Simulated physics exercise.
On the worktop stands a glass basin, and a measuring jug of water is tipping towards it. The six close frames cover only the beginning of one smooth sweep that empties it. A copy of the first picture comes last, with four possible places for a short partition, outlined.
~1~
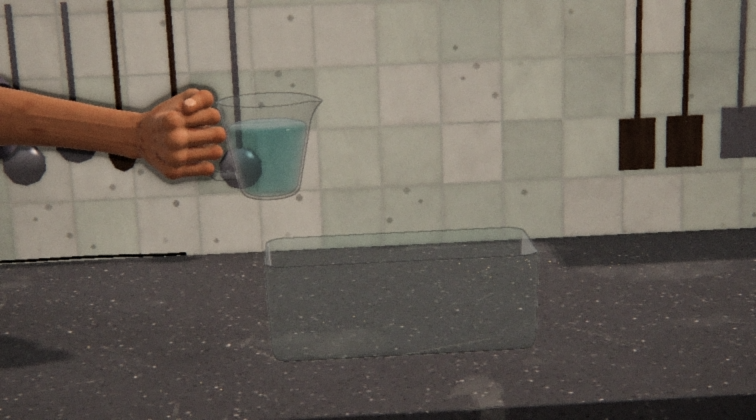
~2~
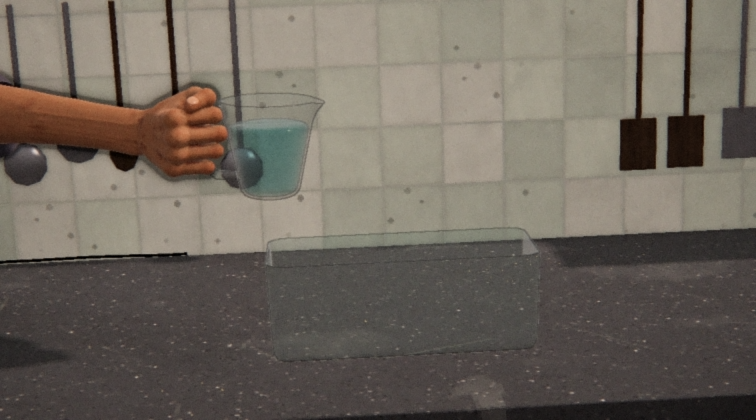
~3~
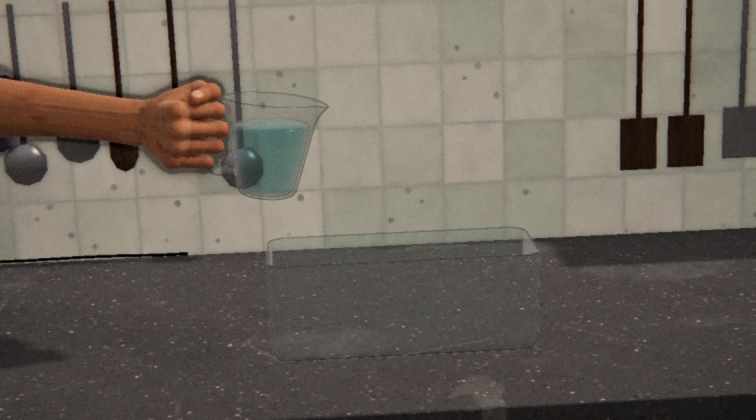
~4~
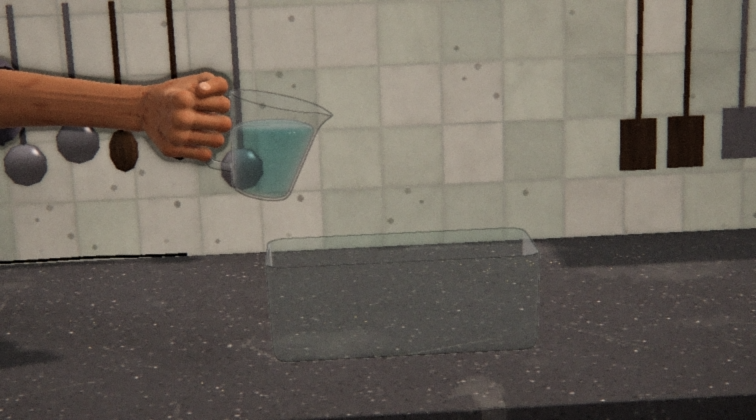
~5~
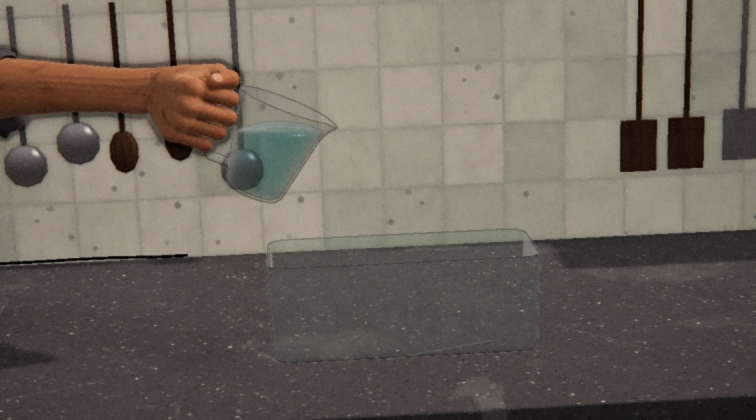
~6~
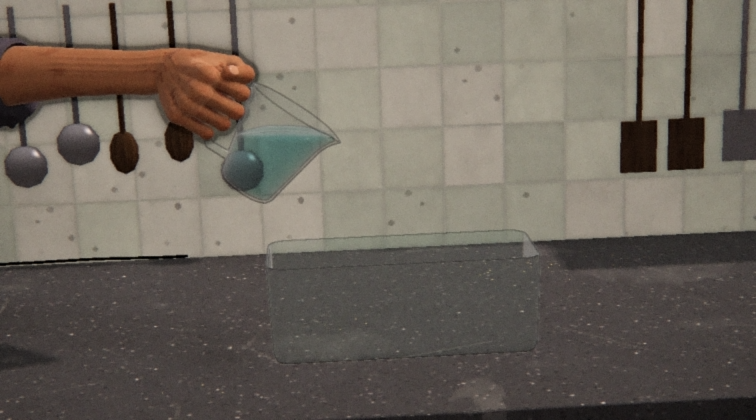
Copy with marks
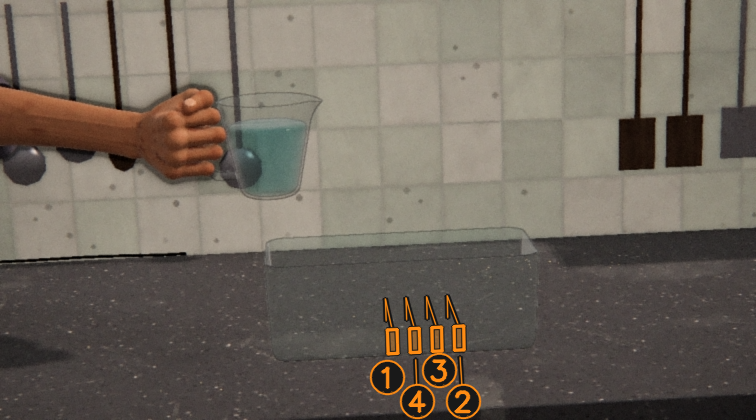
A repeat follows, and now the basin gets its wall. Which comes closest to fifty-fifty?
Go for 1.
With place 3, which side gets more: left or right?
The left one.
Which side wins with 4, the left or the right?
More ends on the left.
On the marked copy, 1 at (393, 360); 2 at (460, 356); 3 at (437, 358); 4 at (415, 359).
Choosing 1, about 48 % ends left of the wall and 52 % right of it.
Choosing 2, about 84 % ends left of the wall and 15 % right of it.
Choosing 3, about 85 % ends left of the wall and 12 % right of it.
Choosing 4, about 89 % ends left of the wall and 8 % right of it; 3 % is lost outside.
